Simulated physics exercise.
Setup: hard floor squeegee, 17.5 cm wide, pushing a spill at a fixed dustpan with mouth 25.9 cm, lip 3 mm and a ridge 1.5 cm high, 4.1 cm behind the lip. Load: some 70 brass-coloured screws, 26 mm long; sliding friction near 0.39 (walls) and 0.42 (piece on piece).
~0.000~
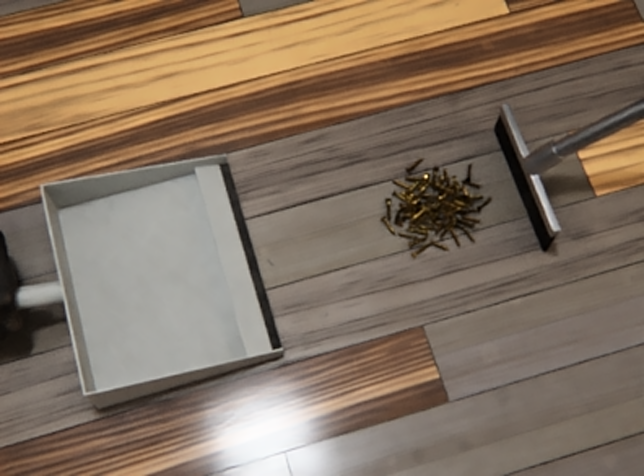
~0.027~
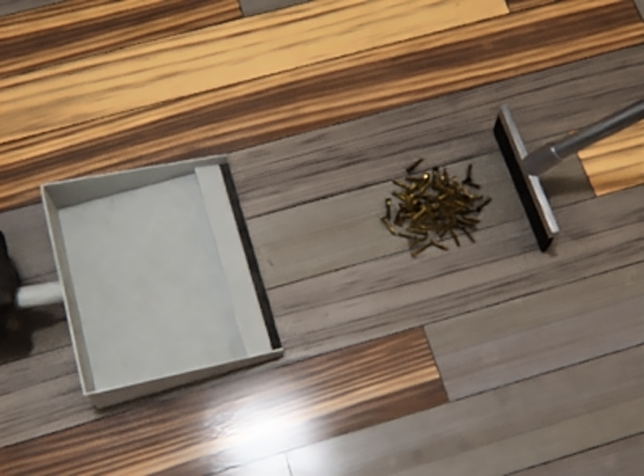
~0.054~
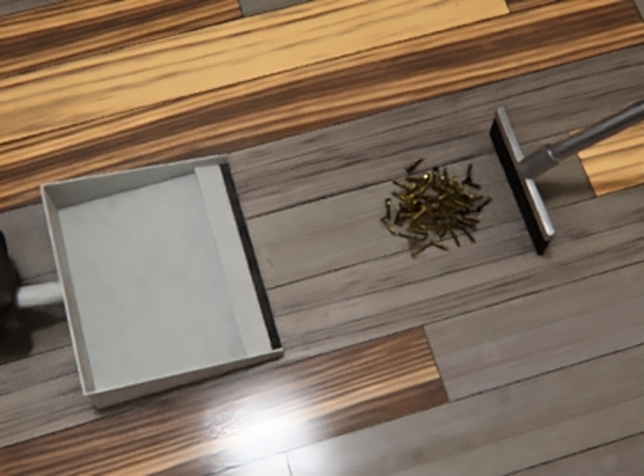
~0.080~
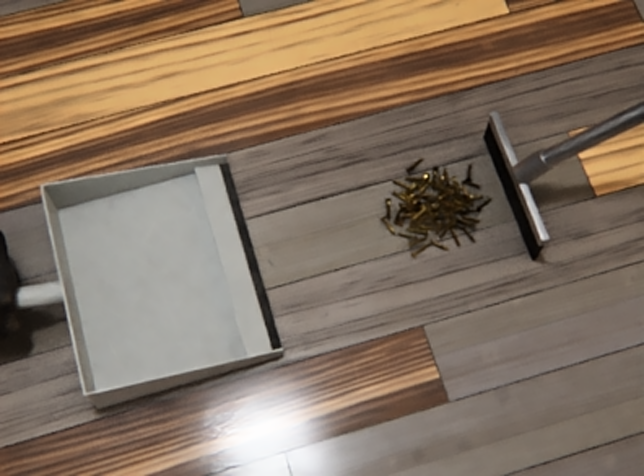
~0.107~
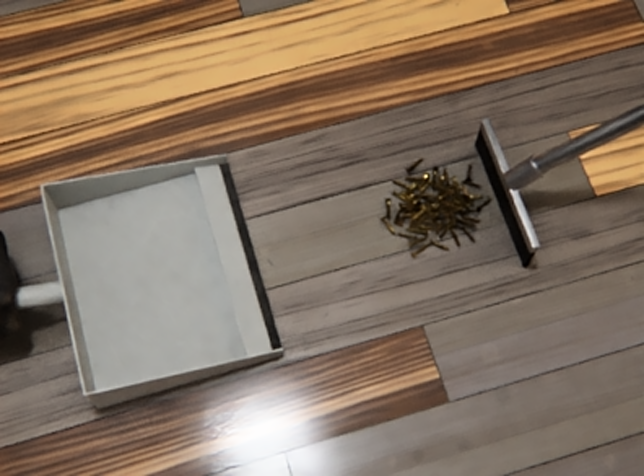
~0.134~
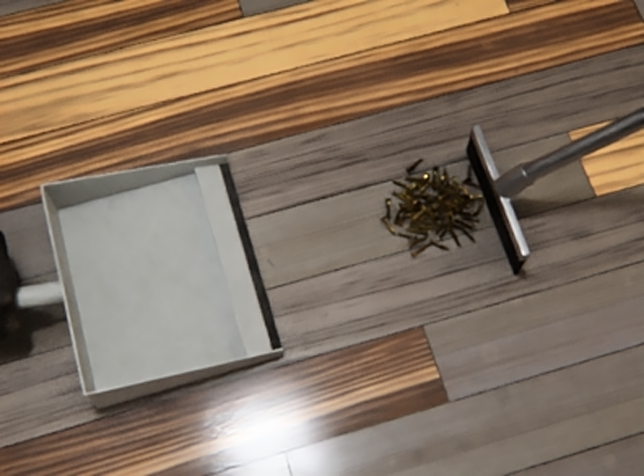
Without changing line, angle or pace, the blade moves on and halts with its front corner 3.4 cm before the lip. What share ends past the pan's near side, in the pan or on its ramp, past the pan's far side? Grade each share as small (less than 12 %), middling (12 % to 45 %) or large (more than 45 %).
Near side - small, pan - small, far side - small.
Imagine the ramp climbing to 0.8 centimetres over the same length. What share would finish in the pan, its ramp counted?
Estimate: About 5 in a hundred.
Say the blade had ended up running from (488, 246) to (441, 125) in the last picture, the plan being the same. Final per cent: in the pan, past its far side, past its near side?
Split: Pan = 30, far = 0, near = 0.
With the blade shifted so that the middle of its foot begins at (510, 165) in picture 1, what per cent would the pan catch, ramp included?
Estimate: ~ 10 %.
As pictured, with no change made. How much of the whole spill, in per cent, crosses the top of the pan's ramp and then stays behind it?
Around 0 in a hundred.
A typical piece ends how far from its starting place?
That distance is close to 22 cm.
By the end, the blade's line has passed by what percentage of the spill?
Estimate: Around 30 %.
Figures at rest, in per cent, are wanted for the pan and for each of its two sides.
Near side 5 %, pan 0 %, far side 0 %.
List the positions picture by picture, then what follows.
Blade from (554, 232) to (504, 111), moved 0.0 cm, 0 of the pieces shifted so far; middle of the pieces at (439, 205); pan at (150, 284), in the first picture.
Blade from (552, 233) to (503, 112), moved 0.2 cm, 0 of the pieces shifted so far; middle of the pieces at (439, 205), in the second picture.
Blade from (549, 236) to (499, 115), moved 0.8 cm, 0 of the pieces shifted so far; middle of the pieces at (439, 205), in the third picture.
Blade from (542, 241) to (493, 119), moved 1.8 cm, 0 of the pieces shifted so far; middle of the pieces at (439, 205), in the fourth picture.
Blade from (533, 248) to (485, 126), moved 3.3 cm, 0 of the pieces shifted so far; middle of the pieces at (439, 205), in the fifth picture.
Blade from (524, 256) to (475, 133), moved 4.8 cm, 2 of the pieces shifted so far; middle of the pieces at (435, 210); pan at (150, 284). Its pace works out near 0.57 m/s, heading 22 degrees towards the viewer's side, in the sixth picture.
After 0.38 s, middle of the blade 17 cm from the lip; 0 % over the lip, far side 0 %, near side 0 %.
After 0.54 s, middle of the blade 8 cm from the lip; 0 % over the lip, far side 0 %, near side 5 %.
Then, at 0.83 s, middle of the blade 4 cm from the lip; 0 % over the lip, far side 0 %, near side 5 %.
In the end, at 1.1 s, near side 5 %, pan 0 %, far side 0 %, in front of the lip or behind the blade 90 %.
